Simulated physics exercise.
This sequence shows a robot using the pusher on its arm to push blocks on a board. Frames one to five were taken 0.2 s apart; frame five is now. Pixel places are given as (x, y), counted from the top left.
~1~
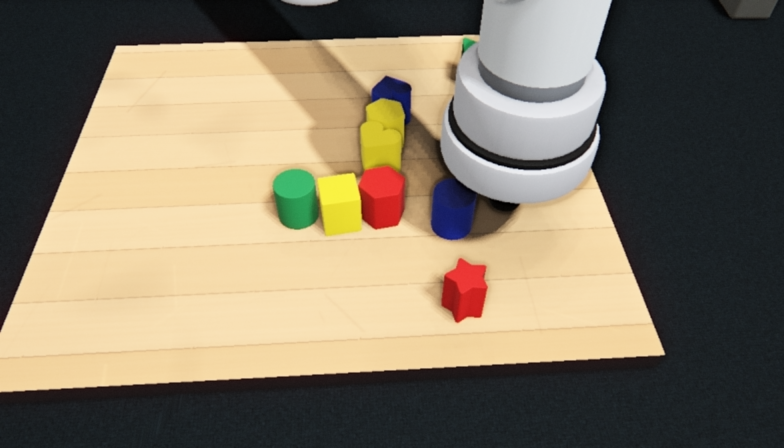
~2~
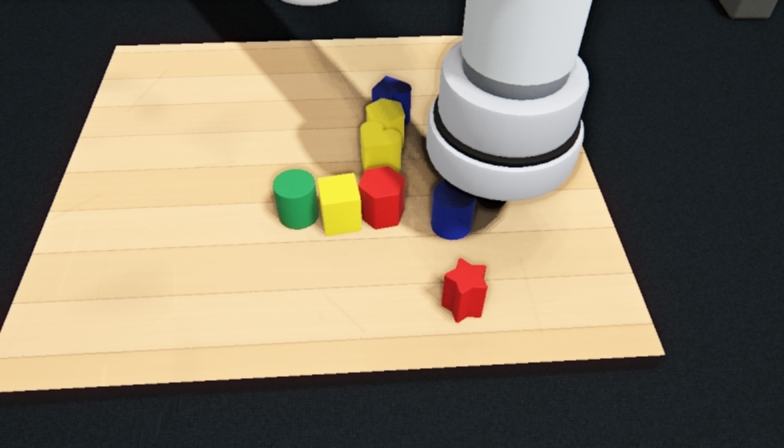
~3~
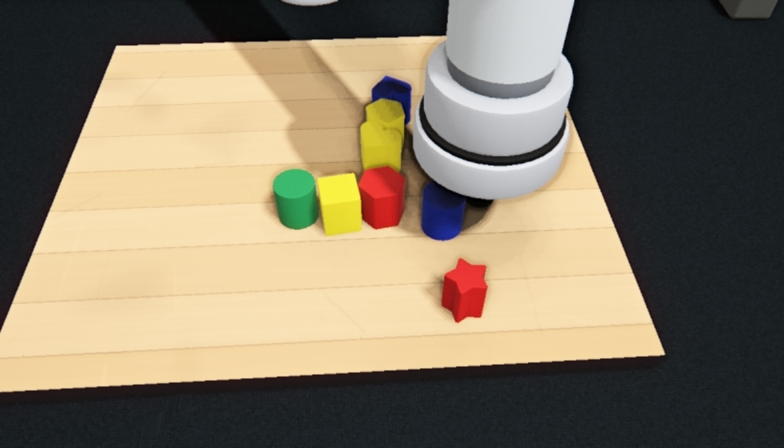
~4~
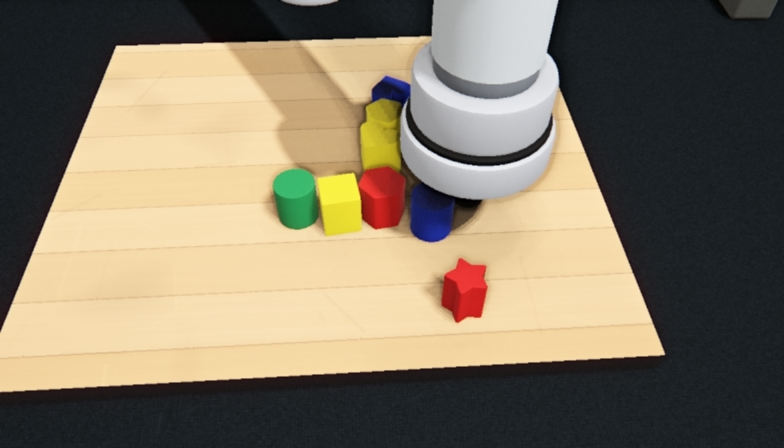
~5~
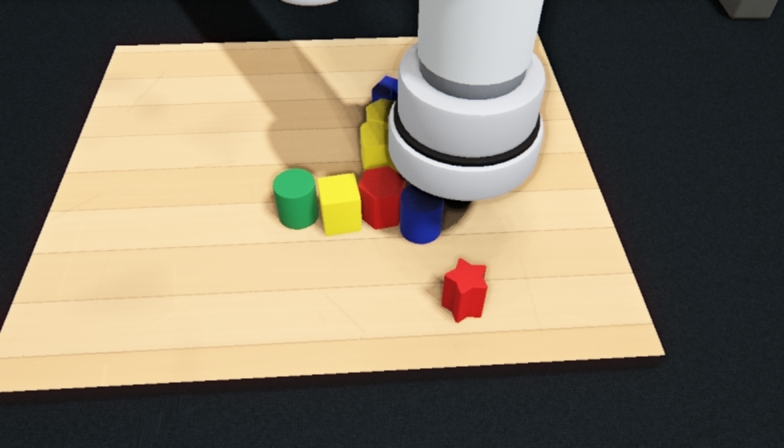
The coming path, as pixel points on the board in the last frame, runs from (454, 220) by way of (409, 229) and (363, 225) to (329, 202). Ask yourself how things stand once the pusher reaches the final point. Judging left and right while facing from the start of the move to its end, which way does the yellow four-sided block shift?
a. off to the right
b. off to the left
I'll go with a - off to the right.
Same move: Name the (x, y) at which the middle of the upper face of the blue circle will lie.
It sits at (355, 223).
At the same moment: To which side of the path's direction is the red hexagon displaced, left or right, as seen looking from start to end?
Right-hand side.
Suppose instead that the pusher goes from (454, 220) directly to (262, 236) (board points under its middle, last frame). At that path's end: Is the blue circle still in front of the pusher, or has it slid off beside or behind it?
The blue circle slips off.
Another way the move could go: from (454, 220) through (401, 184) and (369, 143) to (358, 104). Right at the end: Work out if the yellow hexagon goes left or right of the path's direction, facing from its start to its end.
Answer: Rightward.
The first path, step by step. One third of the way, pusher (409, 209); green circle (287, 182); yellow four-sided block (329, 185); red hexagon (369, 182), turned 35° clockwise; blue circle (379, 216).
Two thirds of the way, pusher (362, 203); green circle (258, 179); yellow four-sided block (298, 173); red hexagon (338, 172), turned 40° clockwise; blue circle (355, 223).
At the end, pusher (327, 181); green circle (225, 178); yellow four-sided block (263, 161); red hexagon (301, 153), turned 25° clockwise; blue circle (355, 223).
